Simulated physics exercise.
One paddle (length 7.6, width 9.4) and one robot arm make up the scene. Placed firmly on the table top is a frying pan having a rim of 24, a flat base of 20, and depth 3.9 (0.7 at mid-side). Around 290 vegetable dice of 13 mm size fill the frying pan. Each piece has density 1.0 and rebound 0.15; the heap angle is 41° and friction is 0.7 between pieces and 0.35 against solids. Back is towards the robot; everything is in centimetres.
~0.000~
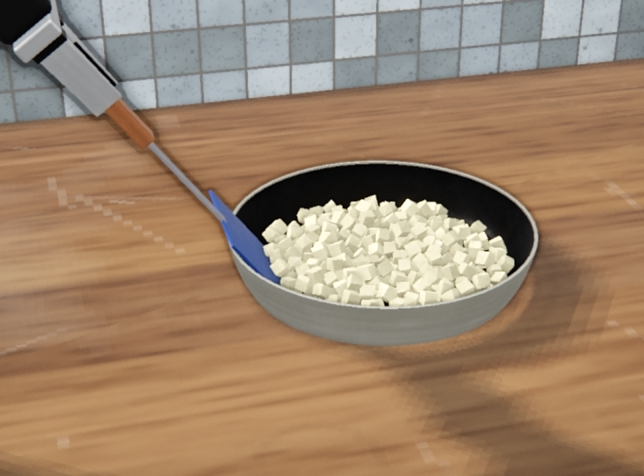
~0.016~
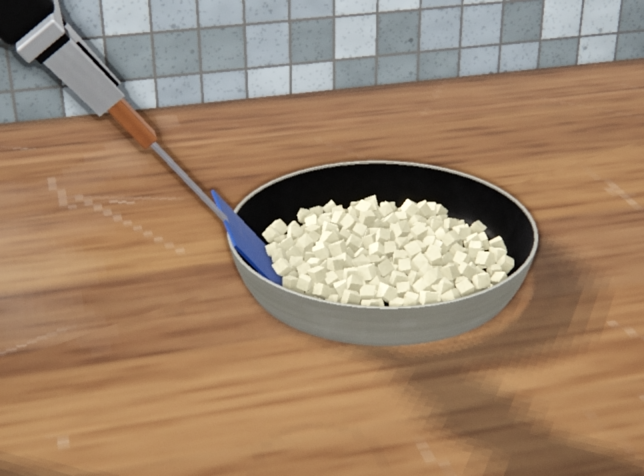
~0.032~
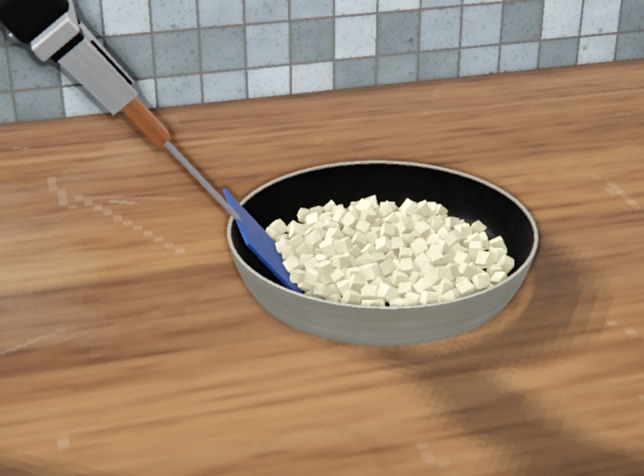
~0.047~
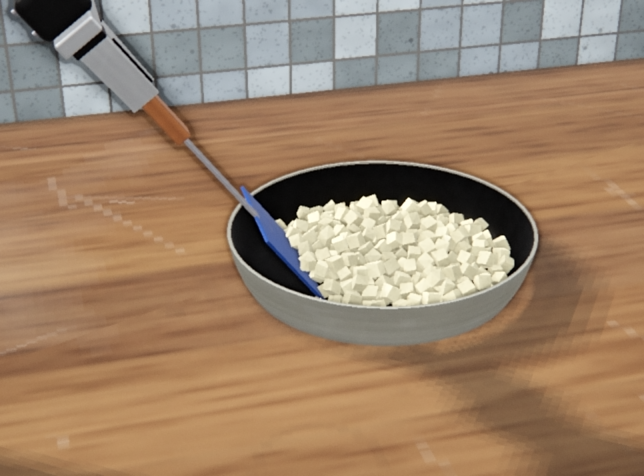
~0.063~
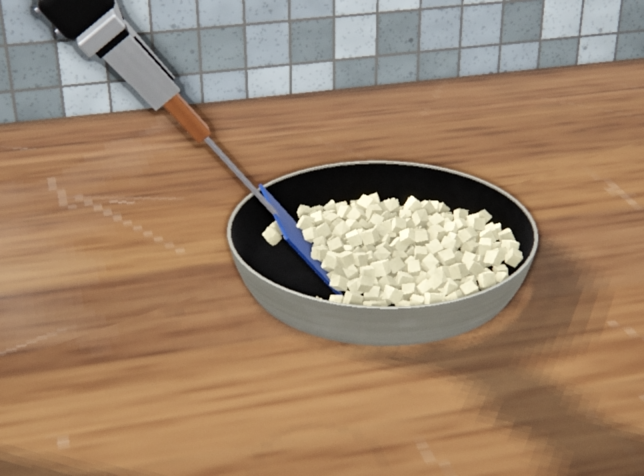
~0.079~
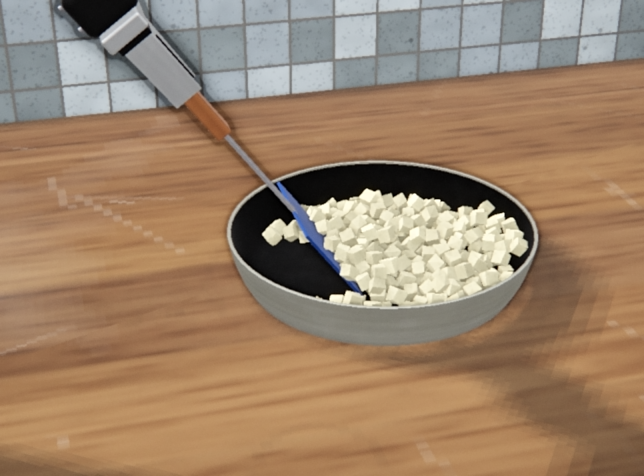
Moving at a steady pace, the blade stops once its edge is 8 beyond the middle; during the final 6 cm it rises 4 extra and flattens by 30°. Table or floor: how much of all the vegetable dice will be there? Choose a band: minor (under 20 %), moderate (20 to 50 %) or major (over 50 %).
Moderate.
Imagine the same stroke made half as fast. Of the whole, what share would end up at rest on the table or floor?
It would be near 5 per cent.
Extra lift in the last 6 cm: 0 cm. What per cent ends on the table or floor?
I'd reckon around 5 per cent.
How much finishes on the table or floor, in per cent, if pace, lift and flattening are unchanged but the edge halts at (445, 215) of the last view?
I'd put it near 15 per cent.
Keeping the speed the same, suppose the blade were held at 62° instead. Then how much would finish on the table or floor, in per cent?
25 %.
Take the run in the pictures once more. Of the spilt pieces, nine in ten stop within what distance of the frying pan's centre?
30 cm.
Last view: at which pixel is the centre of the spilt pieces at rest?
I'd point to somewhere close to (597, 234).
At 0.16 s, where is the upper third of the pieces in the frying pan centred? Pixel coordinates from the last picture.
The middle lies somewhere about (434, 214).
After 0.12 s, sloping 54°, highest piece 5 above the table; 292 in the frying pan.
After 0.16 s, sloping 42°, highest piece 7 above the table; 292 in the frying pan.
After 0.37 s, sloping 24°, highest piece 17 above the table; 216 in the frying pan, 68 on the table or floor, 8 on the blade or in flight.
After 1.42 s, sloping 24°, highest piece 6 above the table; 216 in the frying pan, 76 on the table or floor.
In the end, 216 in the frying pan, 76 on the table or floor. That is 26 % on the table or floor.
